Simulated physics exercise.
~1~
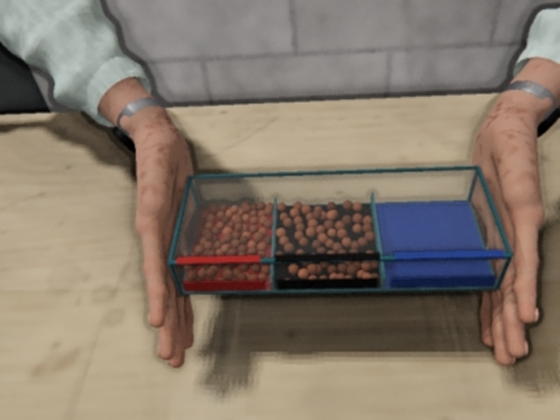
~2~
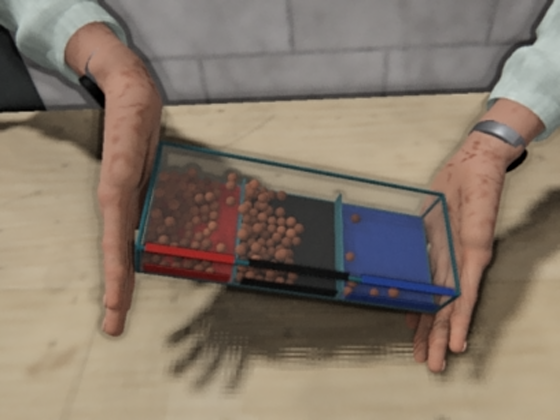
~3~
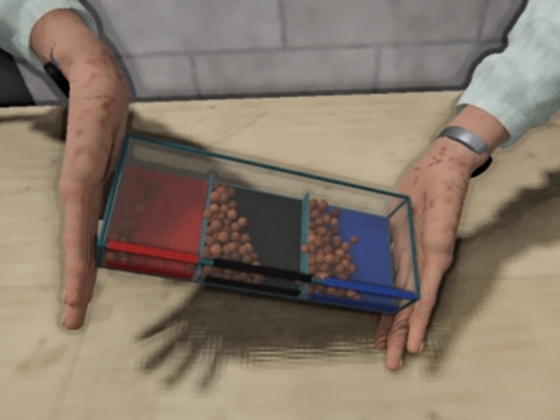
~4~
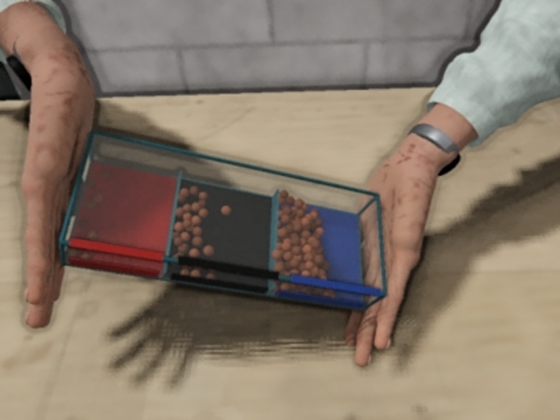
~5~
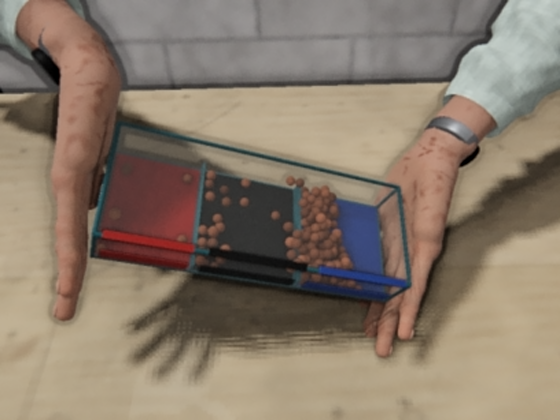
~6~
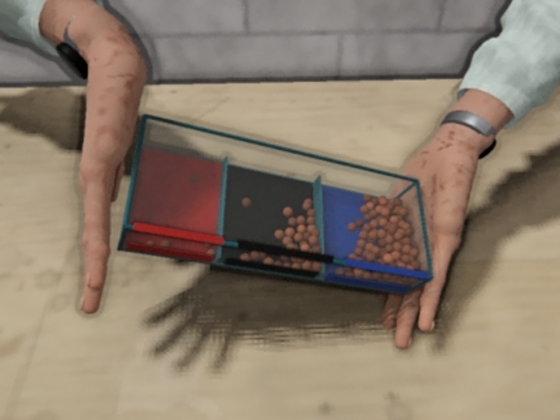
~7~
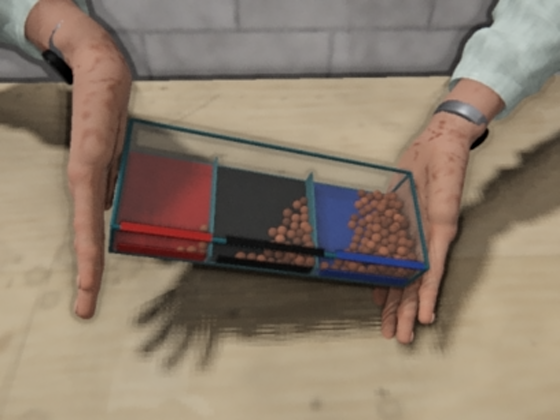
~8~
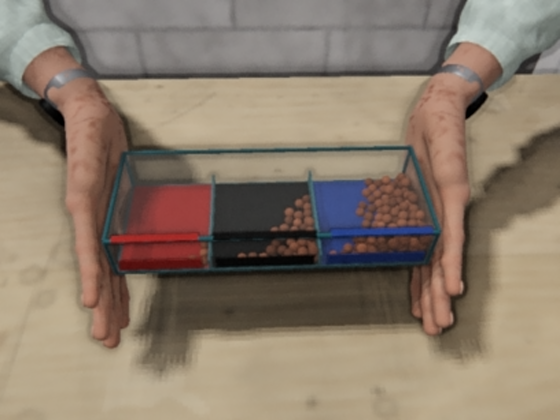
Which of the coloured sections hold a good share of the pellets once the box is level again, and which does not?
The blue section holds most of the pellets and the black section keeps a smaller but clear share. The red section is left with only a few.
